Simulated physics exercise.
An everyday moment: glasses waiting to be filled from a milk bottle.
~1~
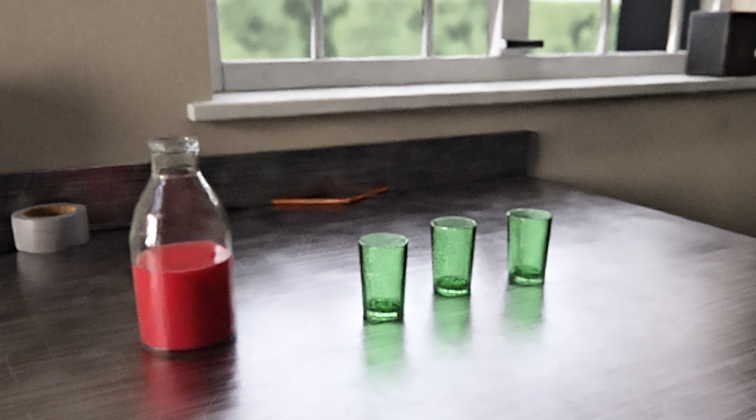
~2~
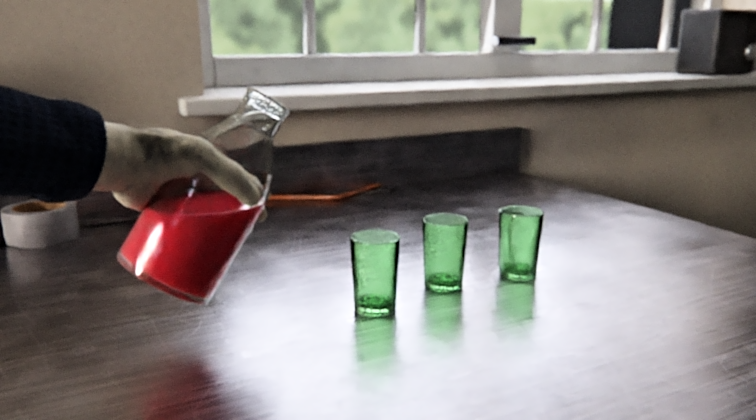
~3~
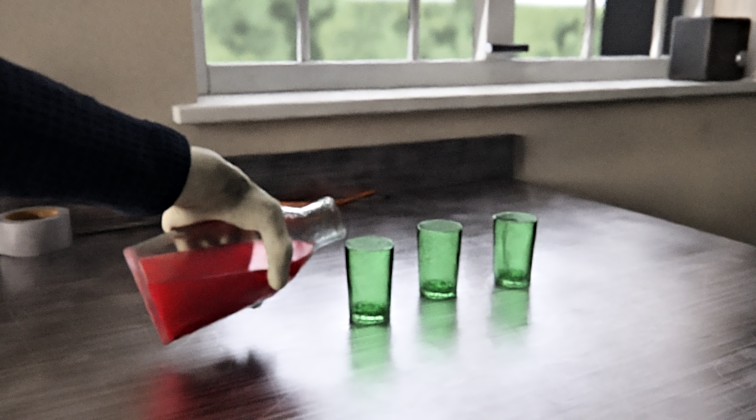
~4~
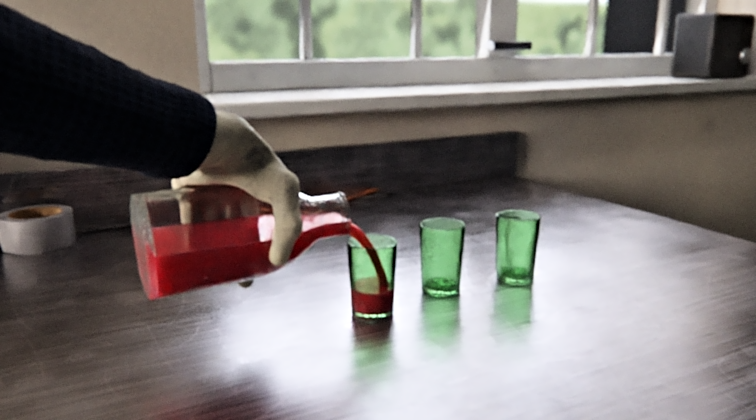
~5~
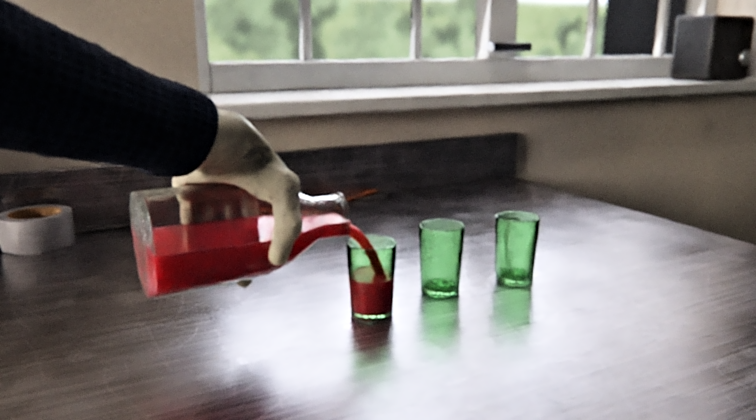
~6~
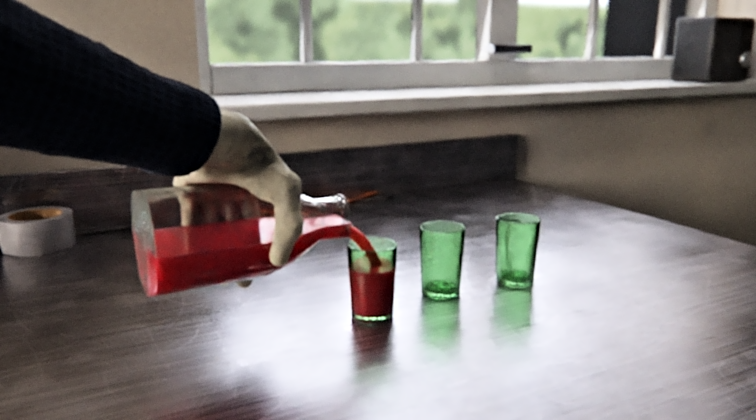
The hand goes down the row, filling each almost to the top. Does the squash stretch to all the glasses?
The squash will do.
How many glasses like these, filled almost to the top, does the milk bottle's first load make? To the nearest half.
Roughly 5.0 servings.
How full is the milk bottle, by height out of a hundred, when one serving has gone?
Some 30 per cent.
Soon after, the first is nearly full.
Later, the first is done and the milk bottle has about three quarters of its load.
In the end, all three are full and about a third of the squash is over.
